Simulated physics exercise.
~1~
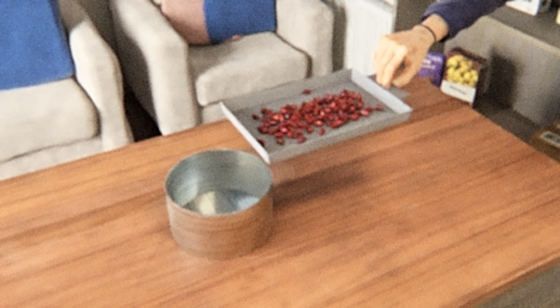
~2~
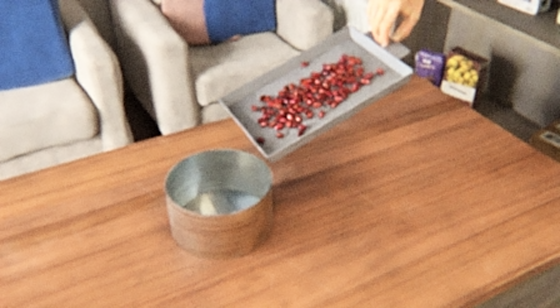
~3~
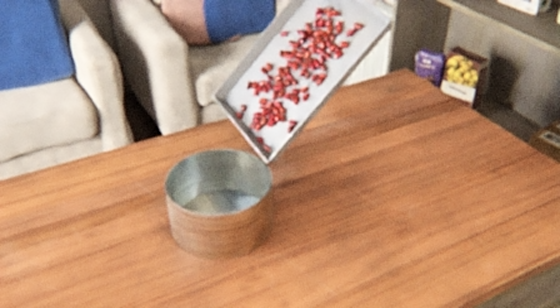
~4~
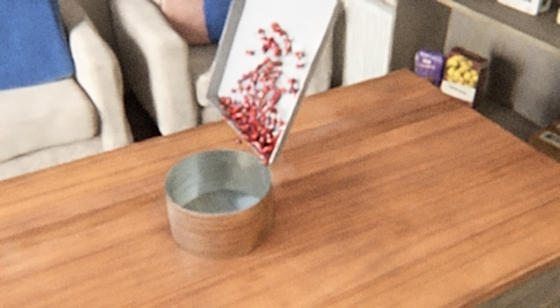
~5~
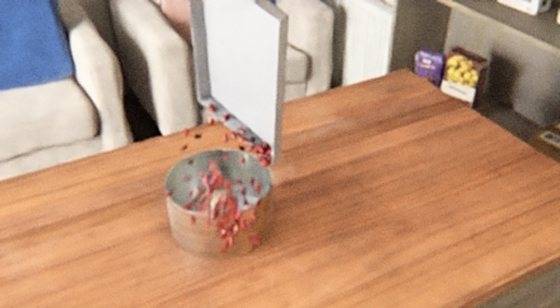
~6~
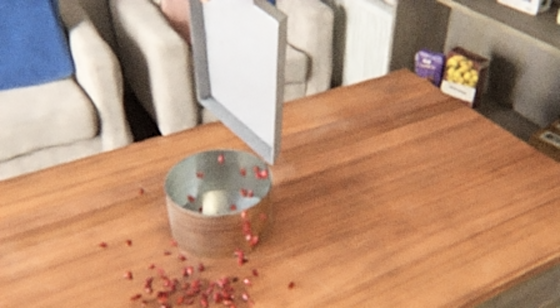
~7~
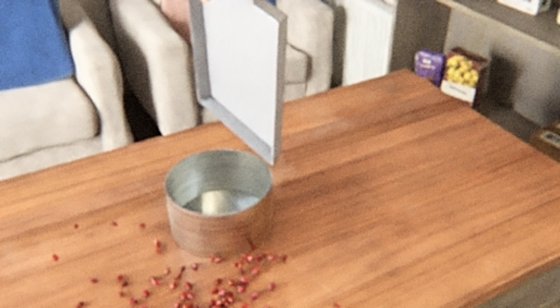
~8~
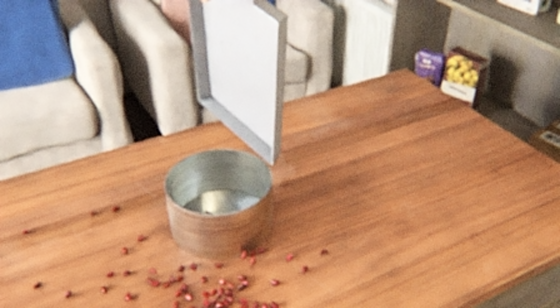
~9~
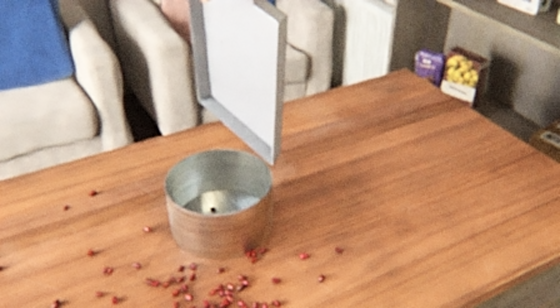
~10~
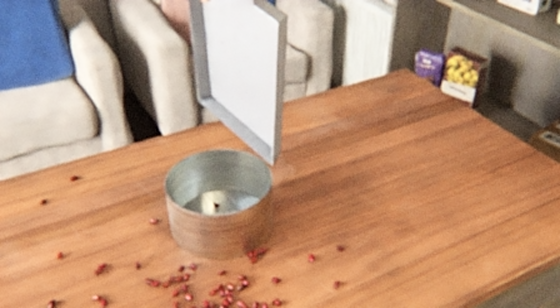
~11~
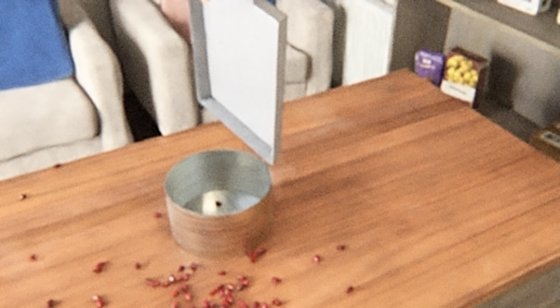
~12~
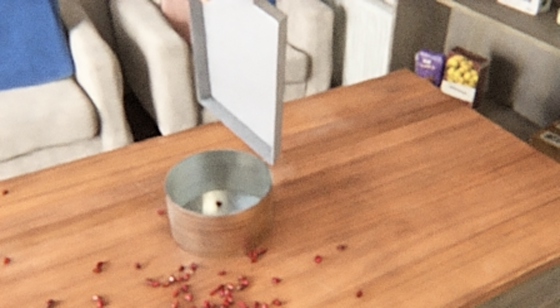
Red beans sliding off a tray tipped by a hand above a metal pot, most scattering across the wooden table in front.
